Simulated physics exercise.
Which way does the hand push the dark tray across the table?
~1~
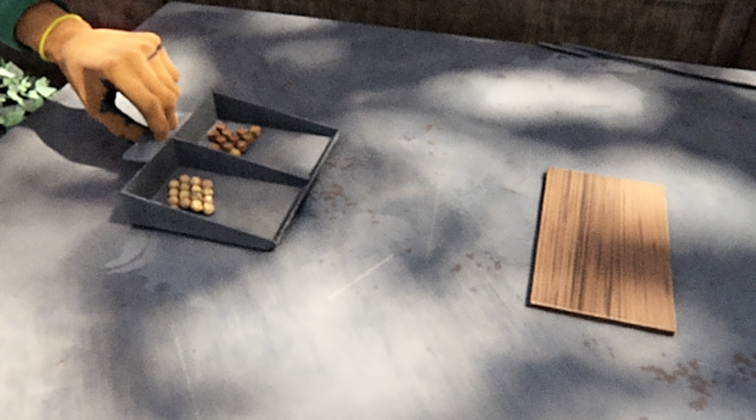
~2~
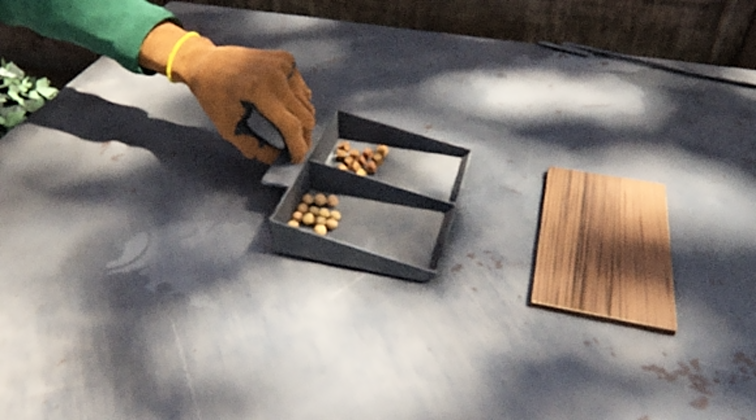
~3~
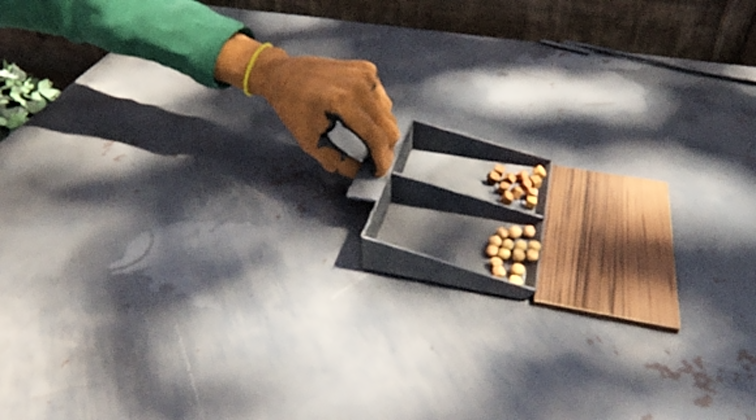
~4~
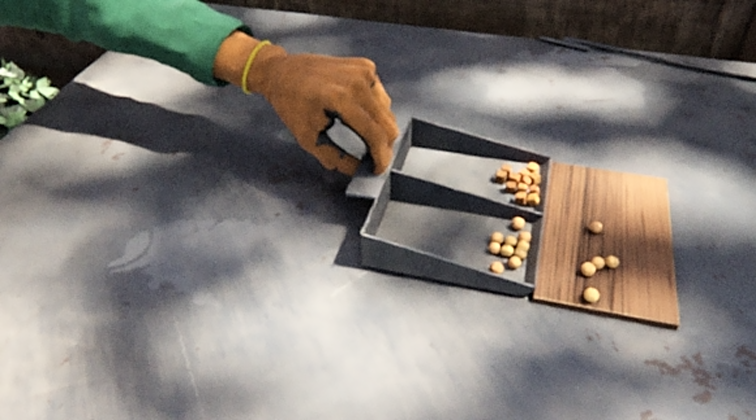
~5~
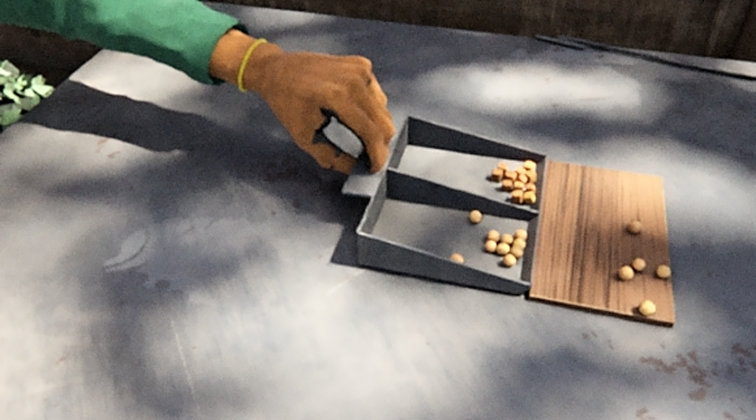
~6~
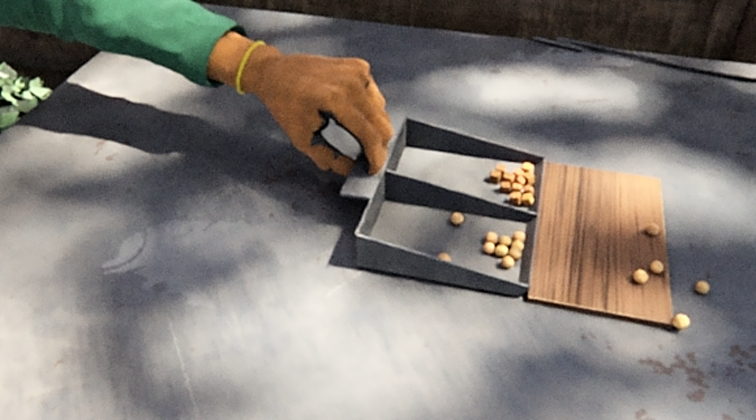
The hand pushes the tray to the right, until it stops against the flat brown board.
On a grey, sun-dappled tabletop seen from above at an angle, a hand with a yellow wristband and green sleeve holds a dark two-part tray at the left. Pale round balls sit in the nearer part, smaller orange-brown pieces in the farther one, and a flat brown board lies to the right. The hand pushes the tray until it stops against the board, and both groups shift to the front rim. About a third of the pale balls roll out across the board, a couple passing its far edge, while the orange-brown pieces all stay inside.
